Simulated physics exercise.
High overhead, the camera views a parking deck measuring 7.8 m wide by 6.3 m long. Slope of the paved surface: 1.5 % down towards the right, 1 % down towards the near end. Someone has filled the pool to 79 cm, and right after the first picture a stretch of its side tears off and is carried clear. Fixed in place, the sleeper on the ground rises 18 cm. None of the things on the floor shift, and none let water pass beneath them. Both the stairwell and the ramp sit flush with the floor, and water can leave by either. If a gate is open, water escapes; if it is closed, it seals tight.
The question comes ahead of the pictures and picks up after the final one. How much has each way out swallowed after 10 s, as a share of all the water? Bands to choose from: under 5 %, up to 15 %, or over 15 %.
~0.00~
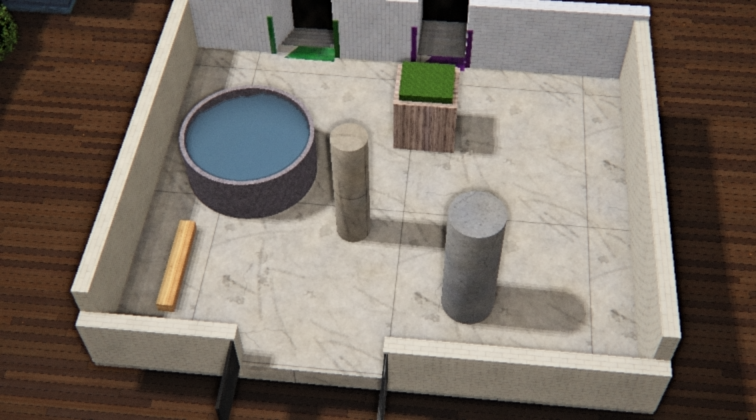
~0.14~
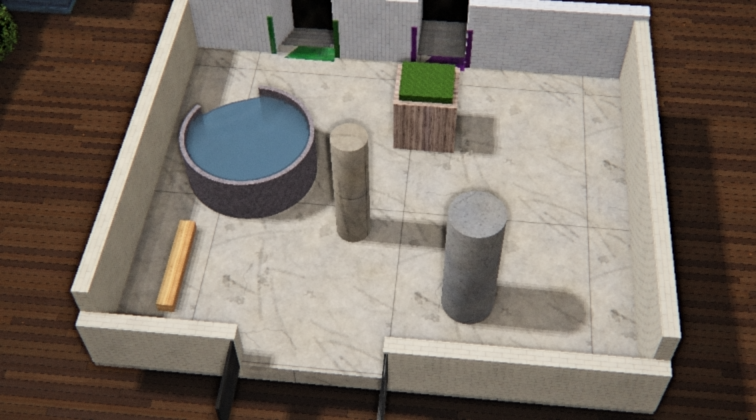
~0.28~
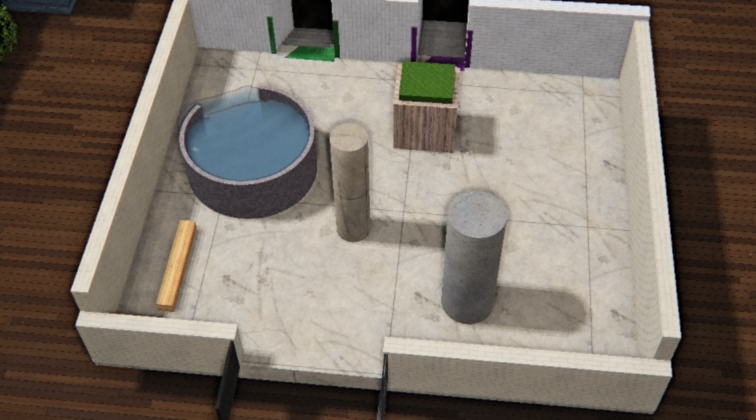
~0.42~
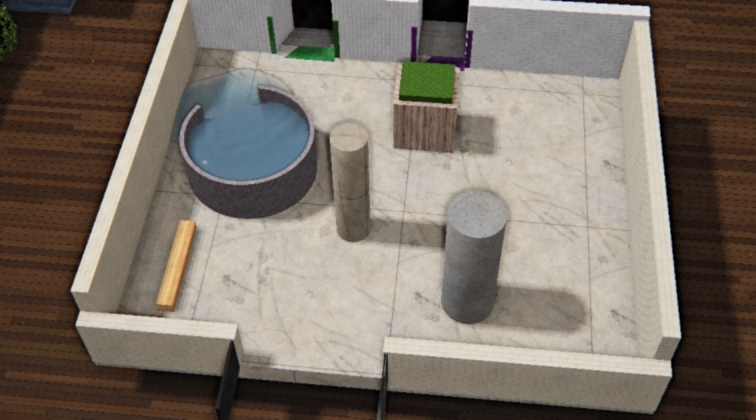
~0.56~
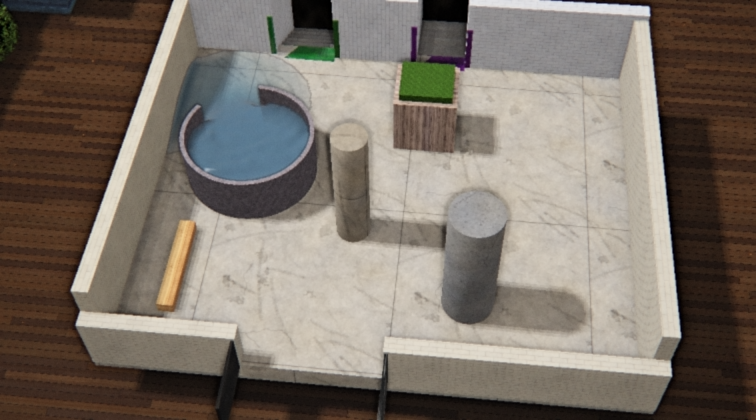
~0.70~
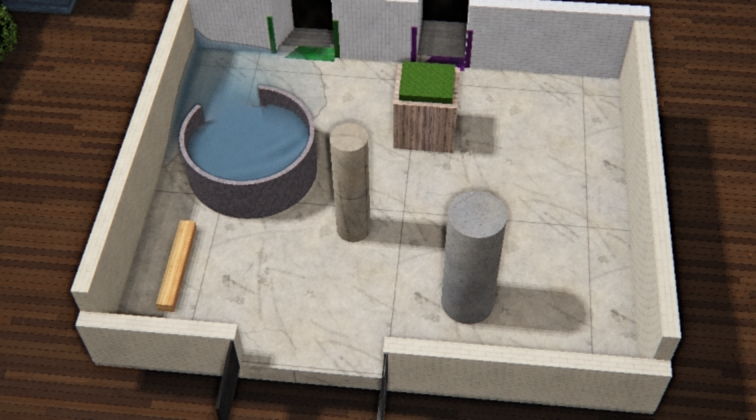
Gateway not even 5 %, flight of stairs down (marked green) over 15 %, basement ramp (marked purple) less than 5 %.
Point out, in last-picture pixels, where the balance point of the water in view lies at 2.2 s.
About (247, 127).
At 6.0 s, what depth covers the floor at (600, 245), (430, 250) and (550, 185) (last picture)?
3, 2 and 2 cm.
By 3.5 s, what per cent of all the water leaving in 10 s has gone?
Something like 45 per cent of it.
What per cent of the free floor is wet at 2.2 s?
Close to 15 in a hundred.
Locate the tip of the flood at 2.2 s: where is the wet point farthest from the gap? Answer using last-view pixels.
Point: Roughly (408, 69) in the last view.
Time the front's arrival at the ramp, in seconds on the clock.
Ramp 2.4 s.
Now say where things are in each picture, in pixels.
The pool at (248, 136) is whole and still, 79 cm deep, in the first picture.
Water pours out at (232, 116) and has run 0.6 m, to (267, 116); deepest outside 36 cm, 79 cm at the pool's back, in the second picture.
Water pours out at (232, 118) and has run 0.9 m, to (265, 94); deepest outside 44 cm, 79 cm at the pool's back, in the third picture.
The front is at (238, 72), 1.3 m from the gap at (232, 119); 2.3 m2 of floor is under water; 79 cm left at the back of the pool, in the fourth picture.
The front is at (237, 52), 1.9 m from the gap at (232, 119); 3.7 m2 of floor is under water; 76 cm left at the back of the pool, in the fifth picture.
The front is at (286, 46), 2.2 m from the gap at (232, 118); 4.3 m2 of floor is under water; 68 cm left at the back of the pool, in the sixth picture.
After 1.4 s water covers 10 % of the floor and is deepest (60 cm) near (207, 54); gone so far, the gateway 0 %, the flight of stairs down (marked green) 1 %, the basement ramp (marked purple) 0 %.
After 2.2 s water covers 15 % of the floor and is deepest (44 cm) near (217, 55); gone so far, the gateway 0 %, the flight of stairs down (marked green) 5 %, the basement ramp (marked purple) 0 %.
After 3.5 s water covers 40 % of the floor and is deepest (26 cm) near (192, 103); gone so far, the gateway 0 %, the flight of stairs down (marked green) 9 %, the basement ramp (marked purple) 0 %.
After 6.0 s water covers 65 % of the floor and is deepest (19 cm) near (616, 113); gone so far, the gateway 0 %, the flight of stairs down (marked green) 14 %, the basement ramp (marked purple) 1 %.
After 10.0 s water covers 85 % of the floor and is deepest (16 cm) near (634, 386); gone so far, the gateway 1 %, the flight of stairs down (marked green) 17 %, the basement ramp (marked purple) 2 %.
